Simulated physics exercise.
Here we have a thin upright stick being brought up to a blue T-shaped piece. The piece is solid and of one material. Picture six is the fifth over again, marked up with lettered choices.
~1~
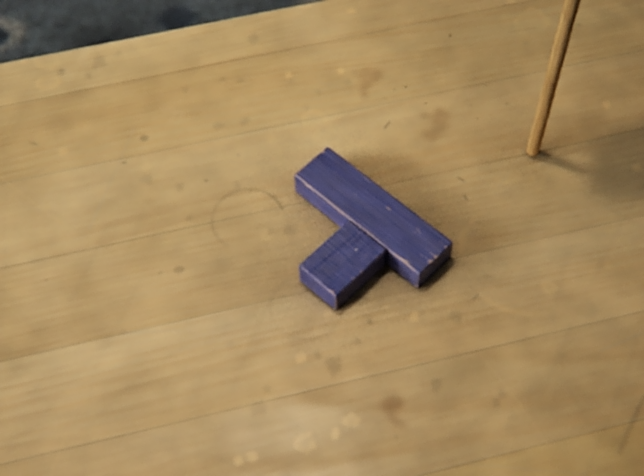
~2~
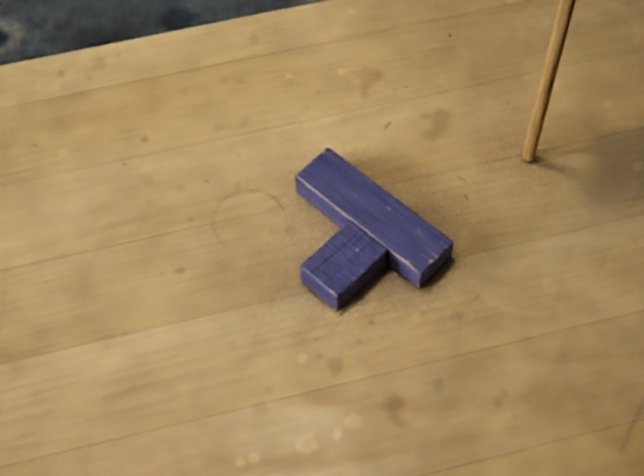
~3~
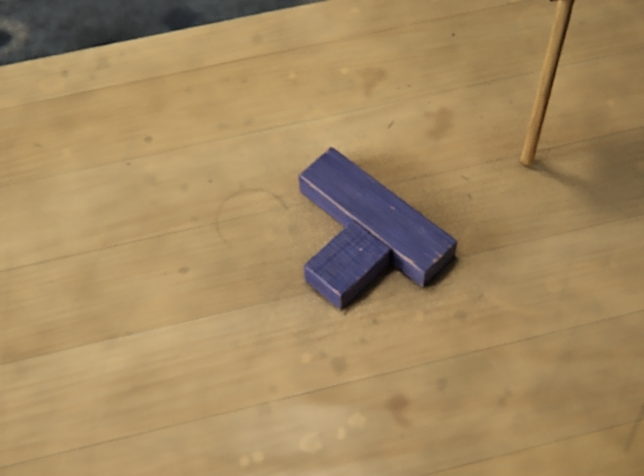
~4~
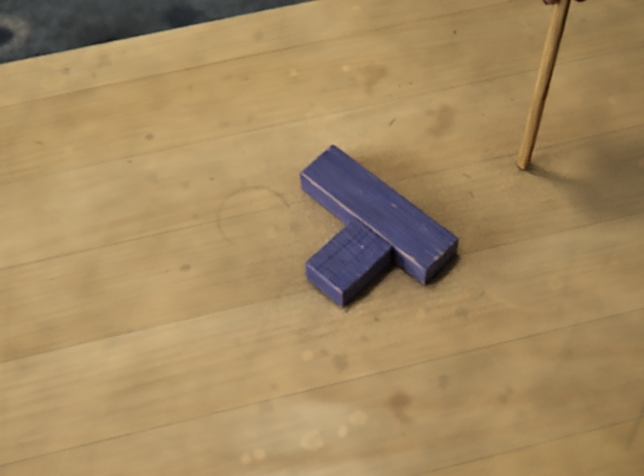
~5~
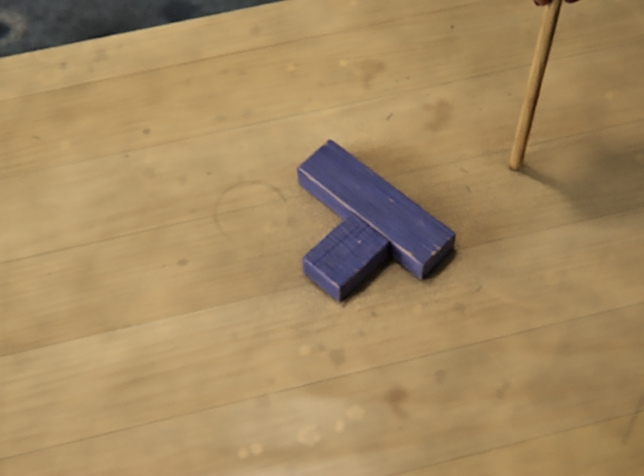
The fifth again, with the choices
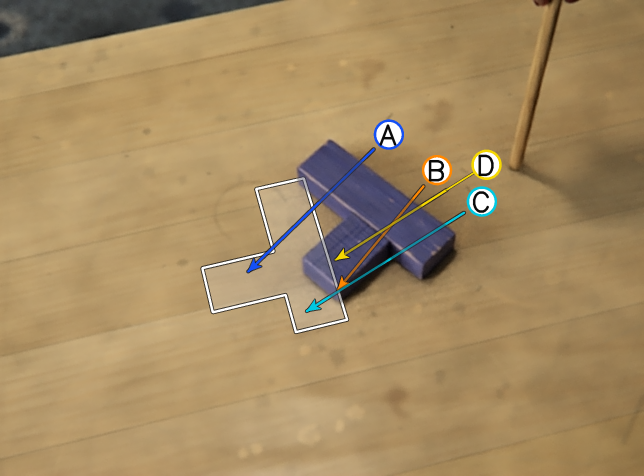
The clip opens on a blue T-shaped piece lying on a pale wooden surface, with a thin upright stick standing to its upper right. The stick moves slightly left and a little downward, and fingertips come into view gripping its top, while the blue piece stays essentially still, apart from slight shifts of the whole view.
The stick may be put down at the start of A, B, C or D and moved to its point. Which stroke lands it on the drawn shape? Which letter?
Push along D.
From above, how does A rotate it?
Anticlockwise.
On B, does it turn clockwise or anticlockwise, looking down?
It turns clockwise.
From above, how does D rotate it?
It turns clockwise.
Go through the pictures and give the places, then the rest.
Blue T-shaped piece (372, 207), in the first frame.
Blue T-shaped piece (373, 208), in the second frame.
Blue T-shaped piece (377, 207), in the third frame.
Blue T-shaped piece (378, 204), in the fourth frame.
Blue T-shaped piece (375, 199), in the fifth frame.
On the marked copy, A from (374, 149) to (248, 272); B from (424, 186) to (338, 290); C from (464, 213) to (307, 311); D from (447, 190) to (336, 260).
With D. Early on, foot of the stick (406, 216), piece (368, 204).
Further on, foot of the stick (366, 241), piece (328, 224).
At the end, foot of the stick (336, 261), piece (299, 237); it fills the outline.
As for the rest, A leaves the piece out of the outline, at (337, 252); B leaves the piece out of the outline, at (304, 257); C leaves the piece out of the outline, at (302, 233).
